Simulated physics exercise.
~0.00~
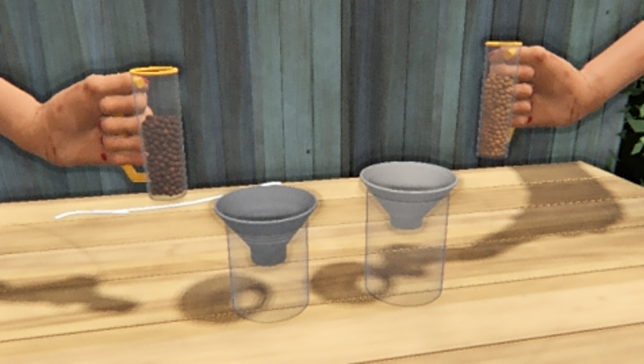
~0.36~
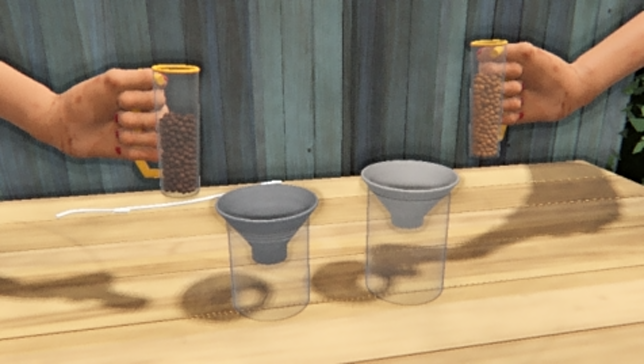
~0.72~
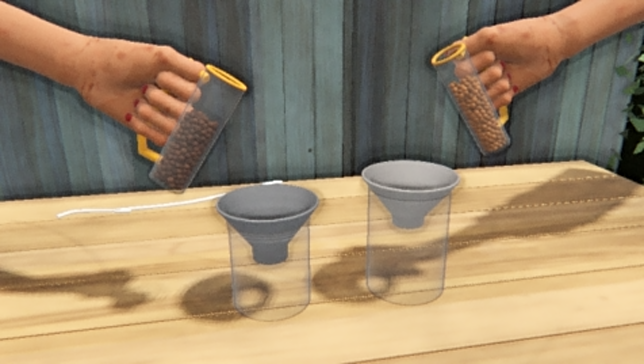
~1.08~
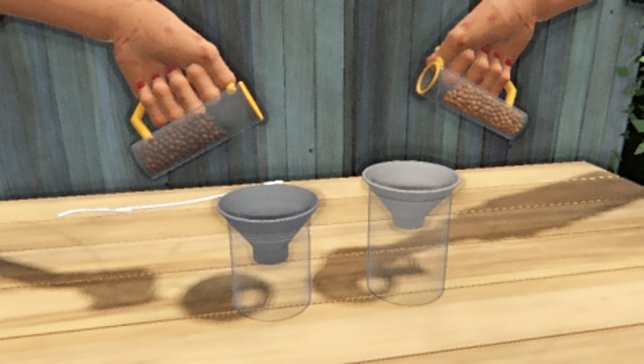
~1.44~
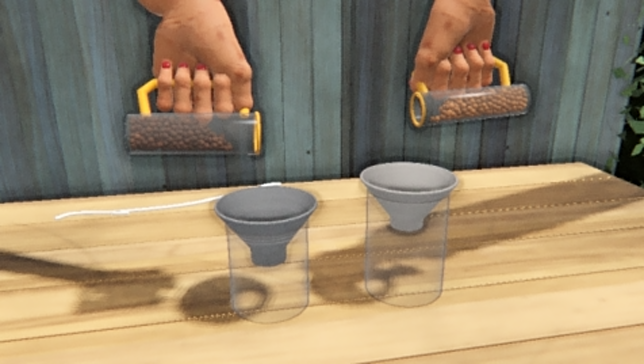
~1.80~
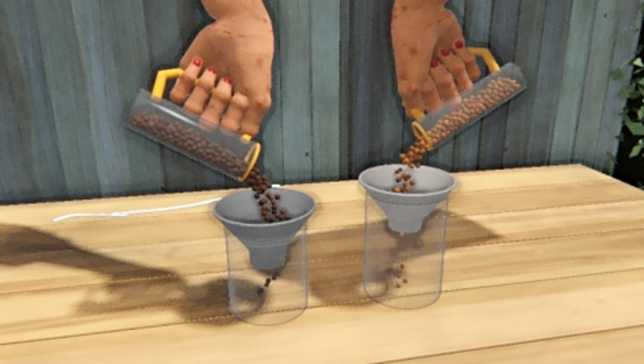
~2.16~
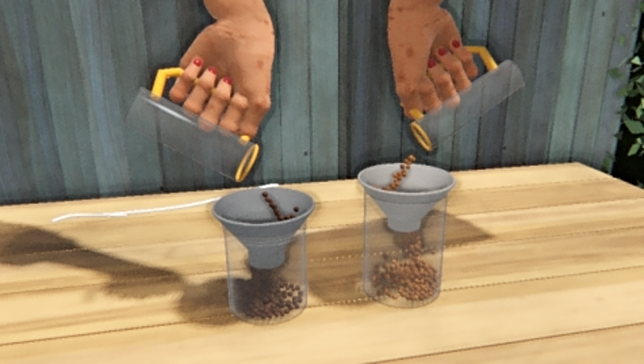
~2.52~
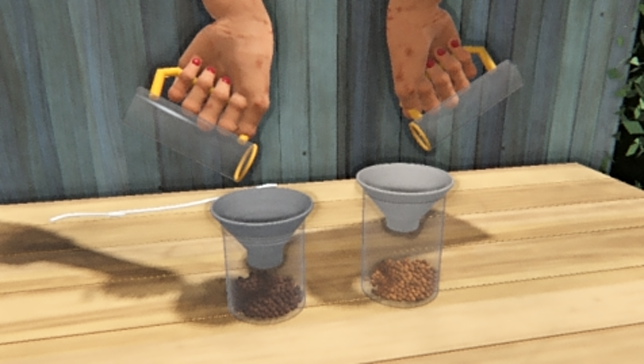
We see two hands holding clear cups of small brown pellets above a wooden table, then tipping them over gray funnels set in clear jars. The pellets pour through both funnels until the cups are empty and all of them lie in the jars.
